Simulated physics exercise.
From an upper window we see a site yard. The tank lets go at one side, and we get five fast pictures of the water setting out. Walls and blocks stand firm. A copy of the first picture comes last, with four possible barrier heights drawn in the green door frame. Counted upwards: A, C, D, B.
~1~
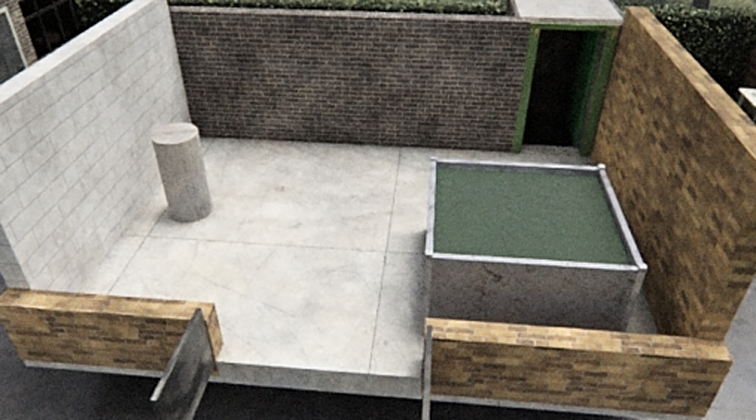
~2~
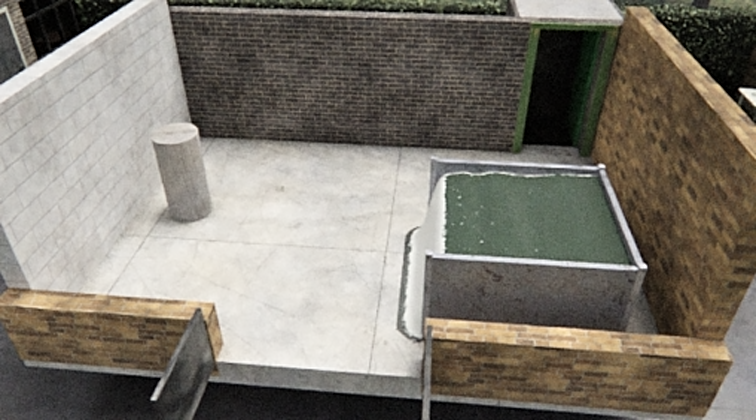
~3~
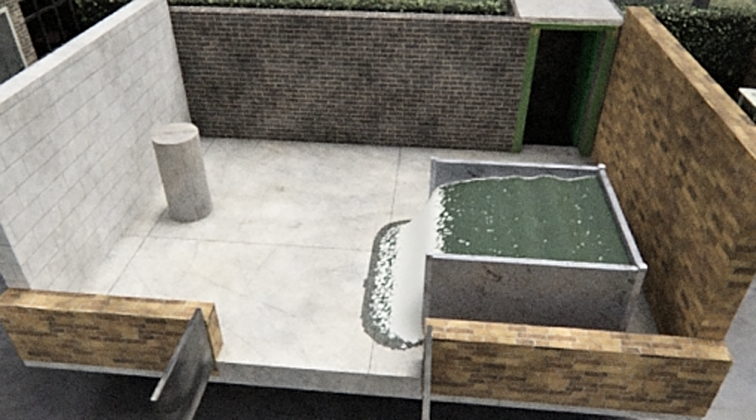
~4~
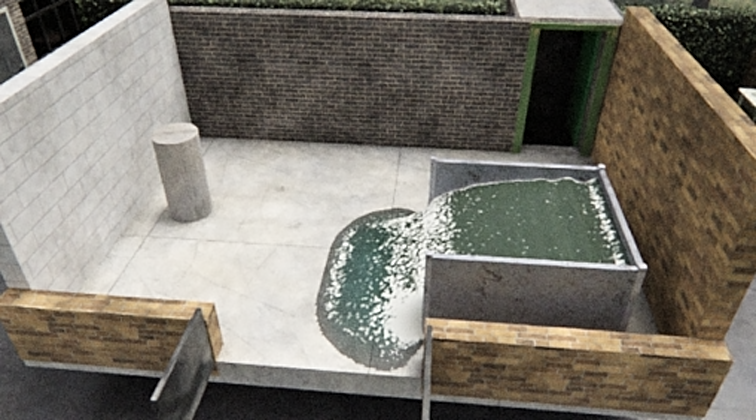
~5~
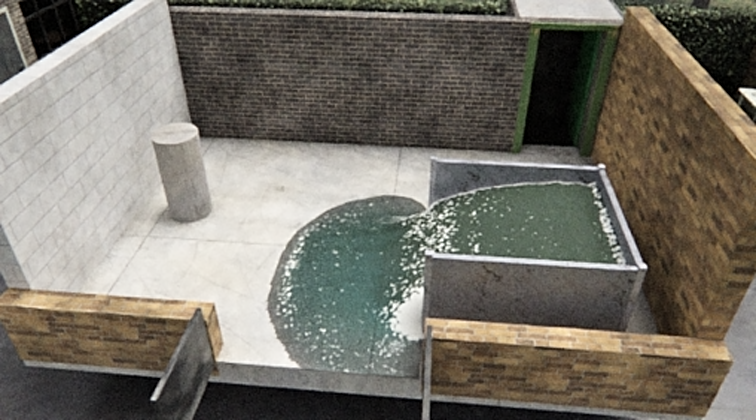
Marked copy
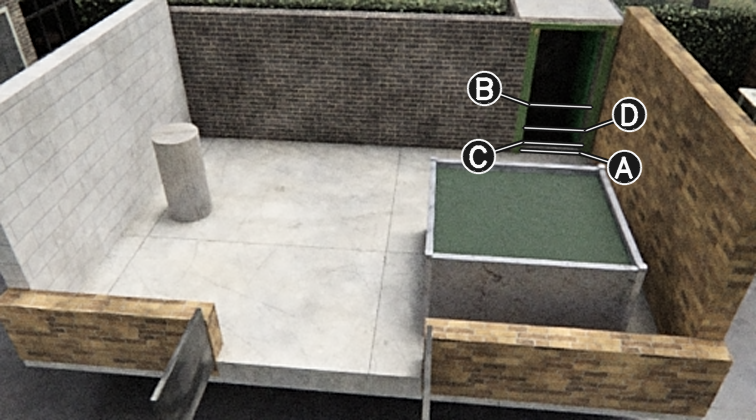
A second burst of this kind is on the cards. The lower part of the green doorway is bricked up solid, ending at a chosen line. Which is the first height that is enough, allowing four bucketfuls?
C.
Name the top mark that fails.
Here it is mark A.
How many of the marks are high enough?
Three.
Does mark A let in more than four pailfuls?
Yes.
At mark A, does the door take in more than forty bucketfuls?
No, it does not.
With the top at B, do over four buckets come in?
No, not at all.
In white, A at (550, 151); B at (559, 105); C at (552, 143); D at (555, 129); from the bottom up A, C, D, B.
With A, about 12 bucketfuls get in.
With B, nothing gets over.
With C, a splash gets over, under a bucket.
With D, nothing gets over.
